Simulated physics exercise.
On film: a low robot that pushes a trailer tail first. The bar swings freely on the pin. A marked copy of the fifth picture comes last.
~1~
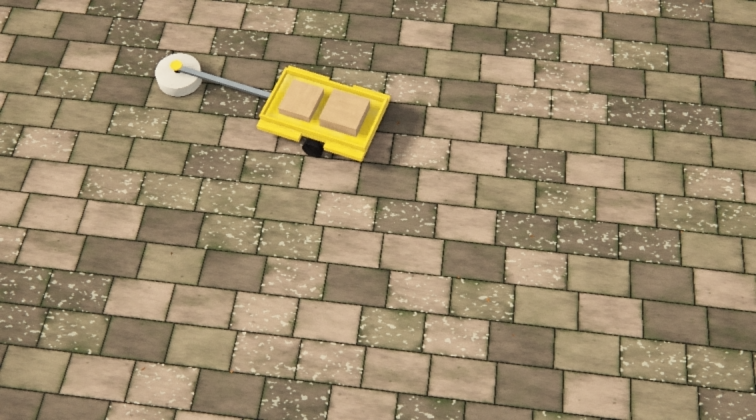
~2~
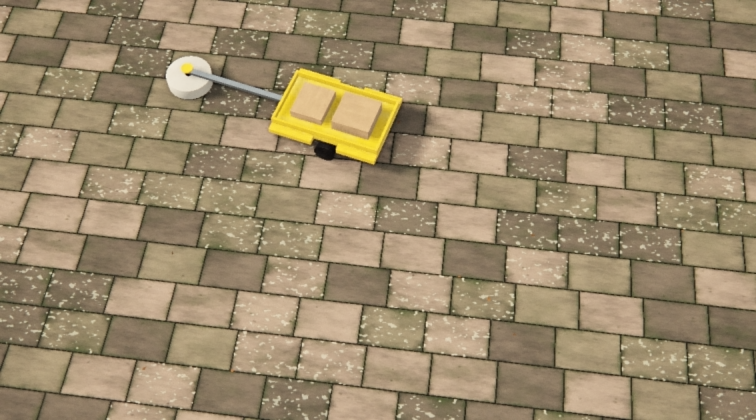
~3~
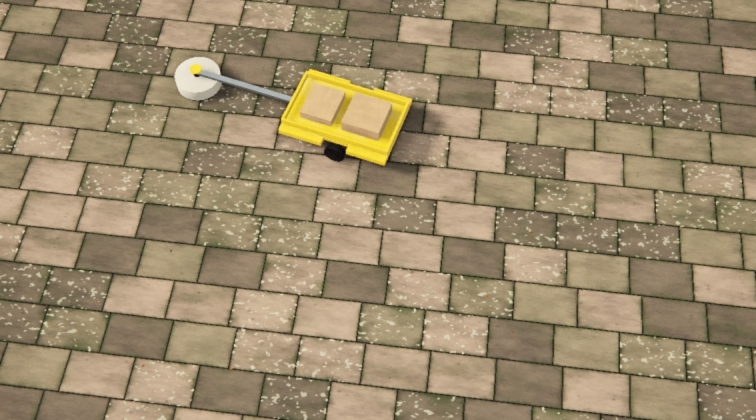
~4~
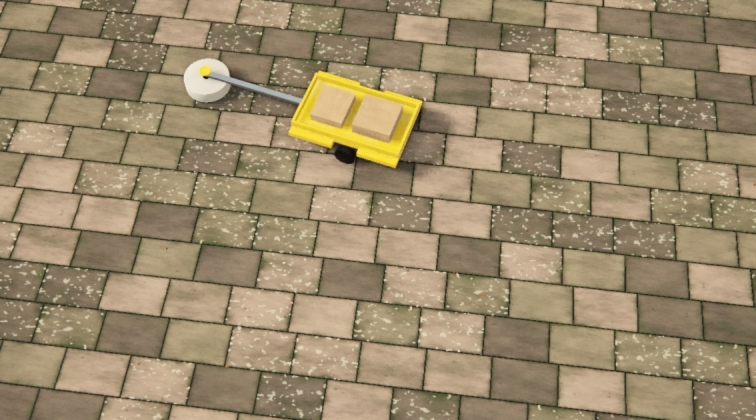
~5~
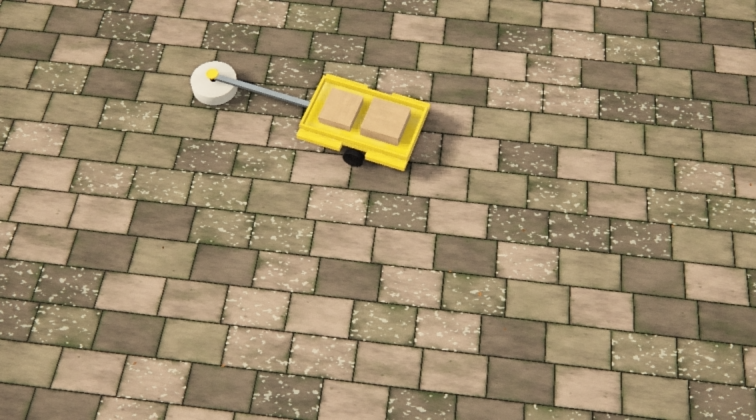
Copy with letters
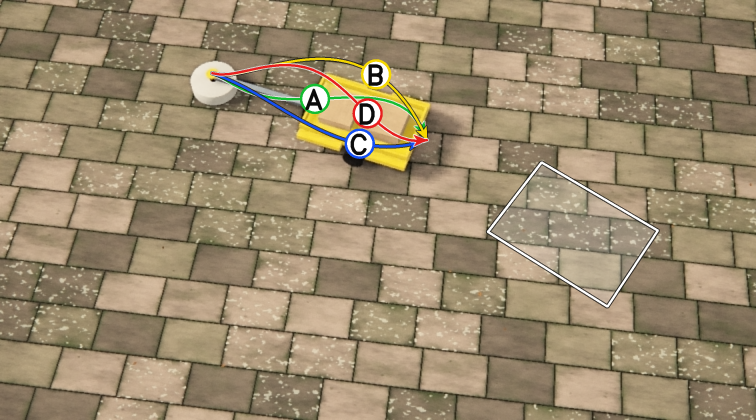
A yellow cart carrying two blocks moves slightly right as a round white robot follows behind.
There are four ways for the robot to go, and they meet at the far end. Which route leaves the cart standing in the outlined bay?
With D the cart stands in the bay.
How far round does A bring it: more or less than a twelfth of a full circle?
It turns less than that.
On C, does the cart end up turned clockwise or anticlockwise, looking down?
On that route, anticlockwise.
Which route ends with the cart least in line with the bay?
C is the worst.
On the marked copy, A from (212, 73) via (324, 99) to (425, 135); B from (212, 73) via (346, 62) to (427, 140); C from (212, 73) via (311, 126) to (422, 142); D from (212, 73) via (327, 77) to (427, 140); the bay at (573, 231).
Taking D. A third of the way, robot (298, 74), cart (429, 146).
Two thirds of the way, robot (364, 117), cart (505, 195).
When it is over, robot (426, 148), cart (572, 233); the cart stands in the bay.
As for the rest, A leaves the cart at (591, 198), out of the bay; B leaves the cart at (539, 264), out of the bay; C leaves the cart at (597, 151), out of the bay.
